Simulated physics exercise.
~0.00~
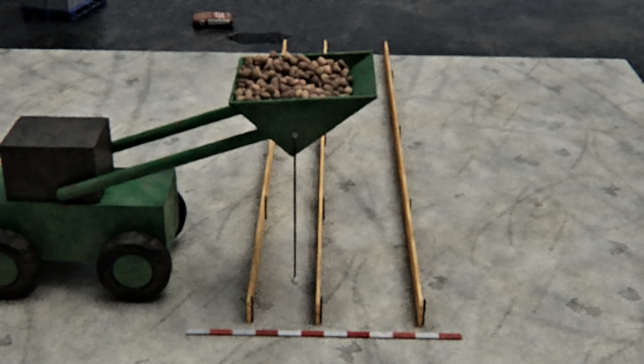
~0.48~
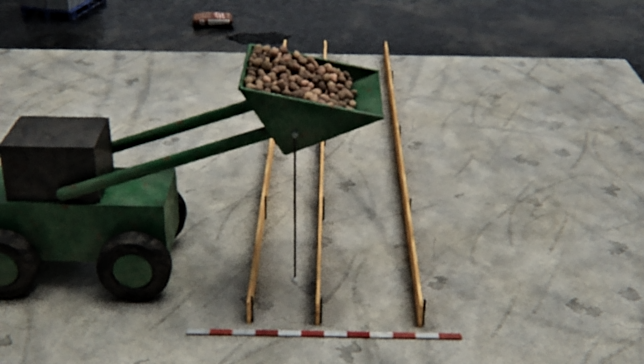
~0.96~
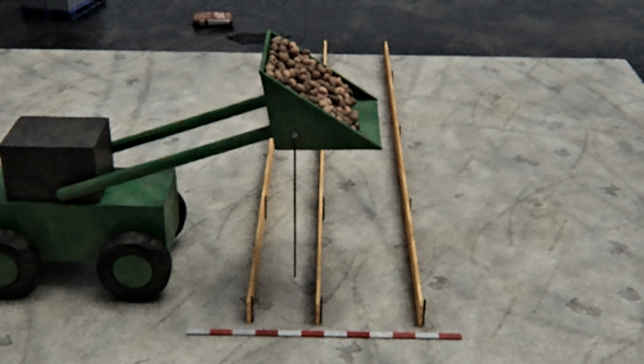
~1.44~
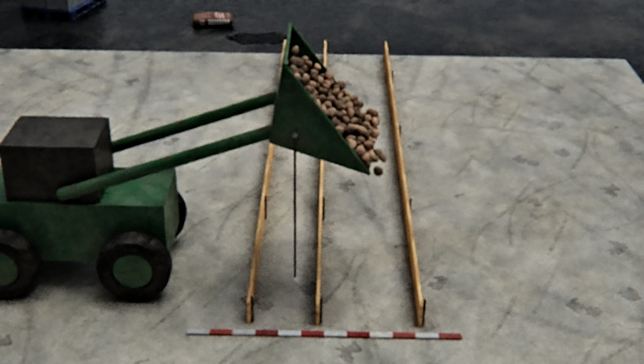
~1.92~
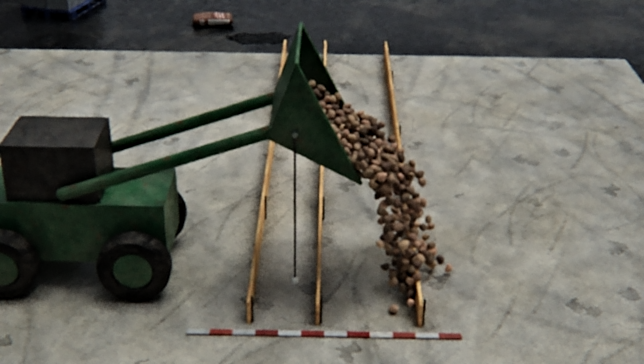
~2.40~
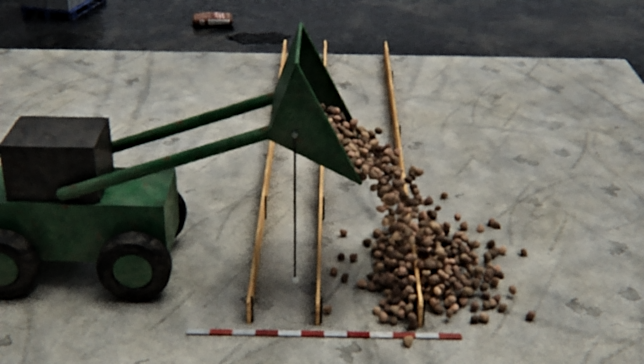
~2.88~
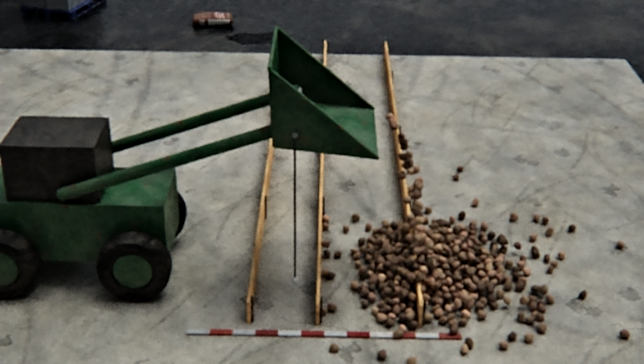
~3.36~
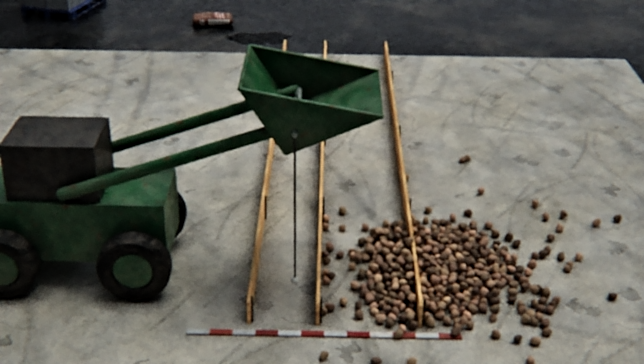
A green loader tipped its raised bucket to the right and poured round brown stones onto the floor, where they spread into a low pile around the right-hand wooden plank, before the empty bucket tilted back up.
